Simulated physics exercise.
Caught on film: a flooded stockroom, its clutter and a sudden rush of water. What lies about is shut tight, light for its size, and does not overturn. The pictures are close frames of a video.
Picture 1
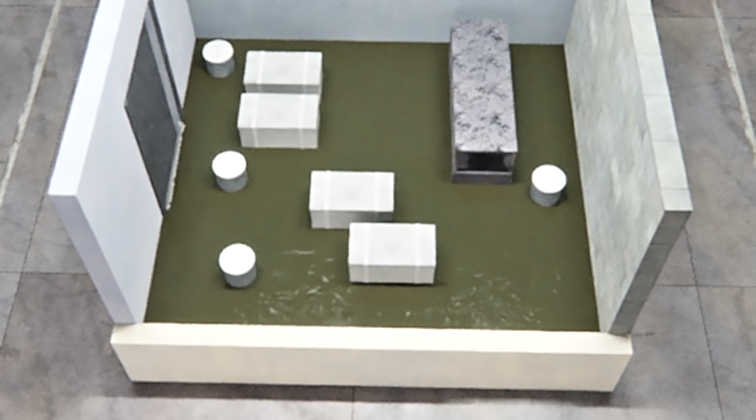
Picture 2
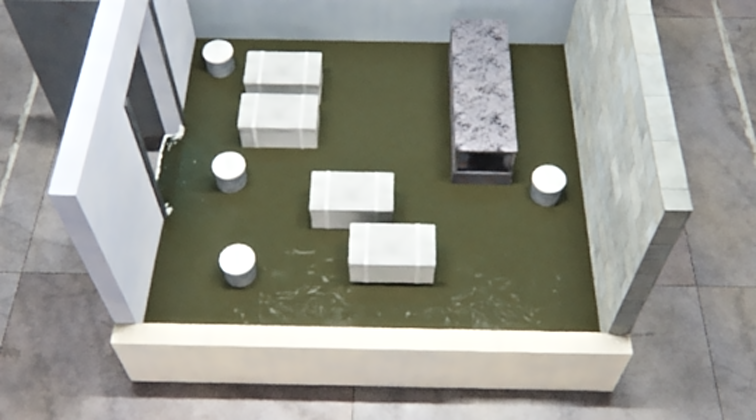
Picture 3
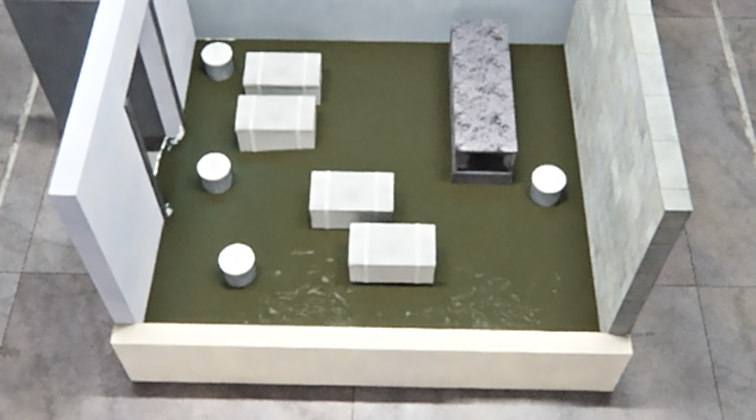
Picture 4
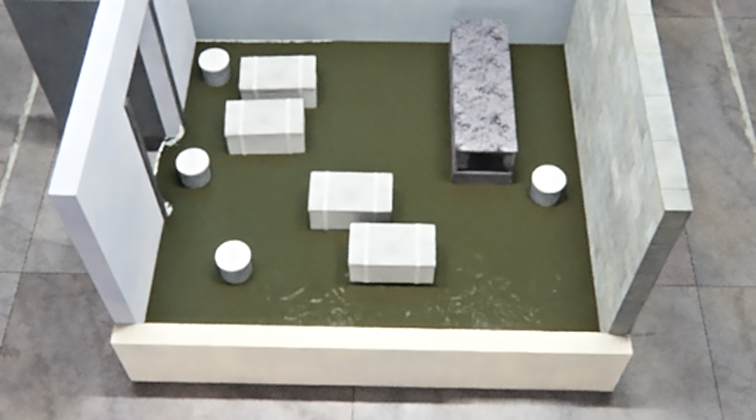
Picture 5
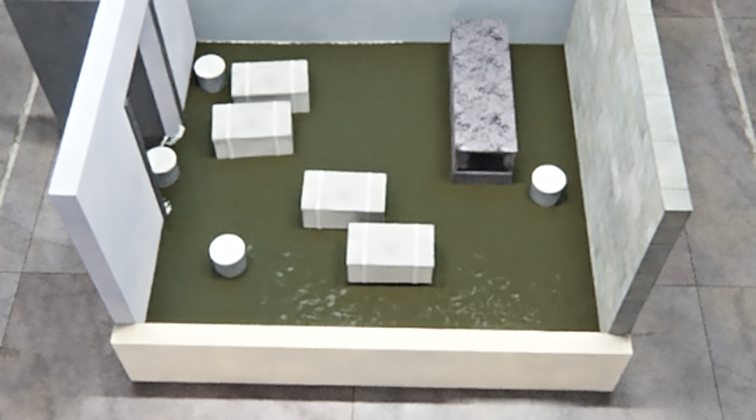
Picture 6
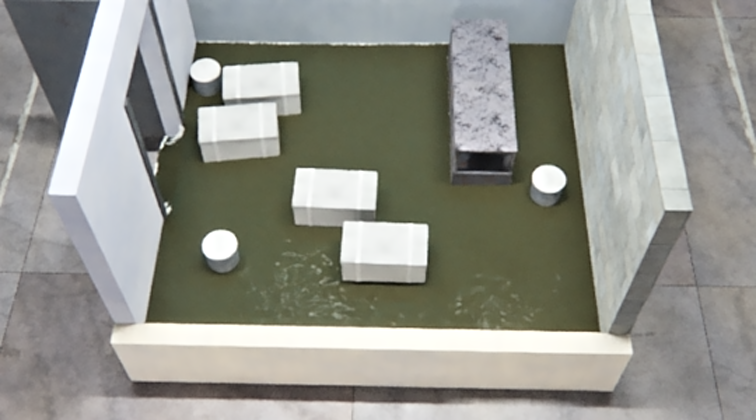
Flooded stockroom with a door swinging open on the left, white trunks and drums drifting toward it, one drum passing through.
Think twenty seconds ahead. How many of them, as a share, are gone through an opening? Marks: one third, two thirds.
It is two thirds or above.
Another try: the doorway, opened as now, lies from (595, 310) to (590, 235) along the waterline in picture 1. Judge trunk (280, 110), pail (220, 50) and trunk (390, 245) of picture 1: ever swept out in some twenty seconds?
In turn: Stays, stays, out.
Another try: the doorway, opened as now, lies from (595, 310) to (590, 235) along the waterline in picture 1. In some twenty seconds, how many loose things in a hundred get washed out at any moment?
Roughly 40 per cent.
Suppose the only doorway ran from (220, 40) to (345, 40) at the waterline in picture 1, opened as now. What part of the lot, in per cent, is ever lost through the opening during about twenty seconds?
Close to 100 %.
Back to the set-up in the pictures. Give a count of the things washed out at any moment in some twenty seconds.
7 of them.
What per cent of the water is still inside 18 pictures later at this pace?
I make it 64 per cent.
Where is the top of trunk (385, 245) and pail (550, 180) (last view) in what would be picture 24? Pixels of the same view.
Around (266, 208) and (472, 198).
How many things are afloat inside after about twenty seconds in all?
It comes to 1.
A moment on, 2 of 8 are out; 6 afloat.
Next, 6 of 8 are out; 2 afloat.
Later, 7 of 8 are out; 1 afloat.
In the end, 7 of 8 are out; 1 afloat.
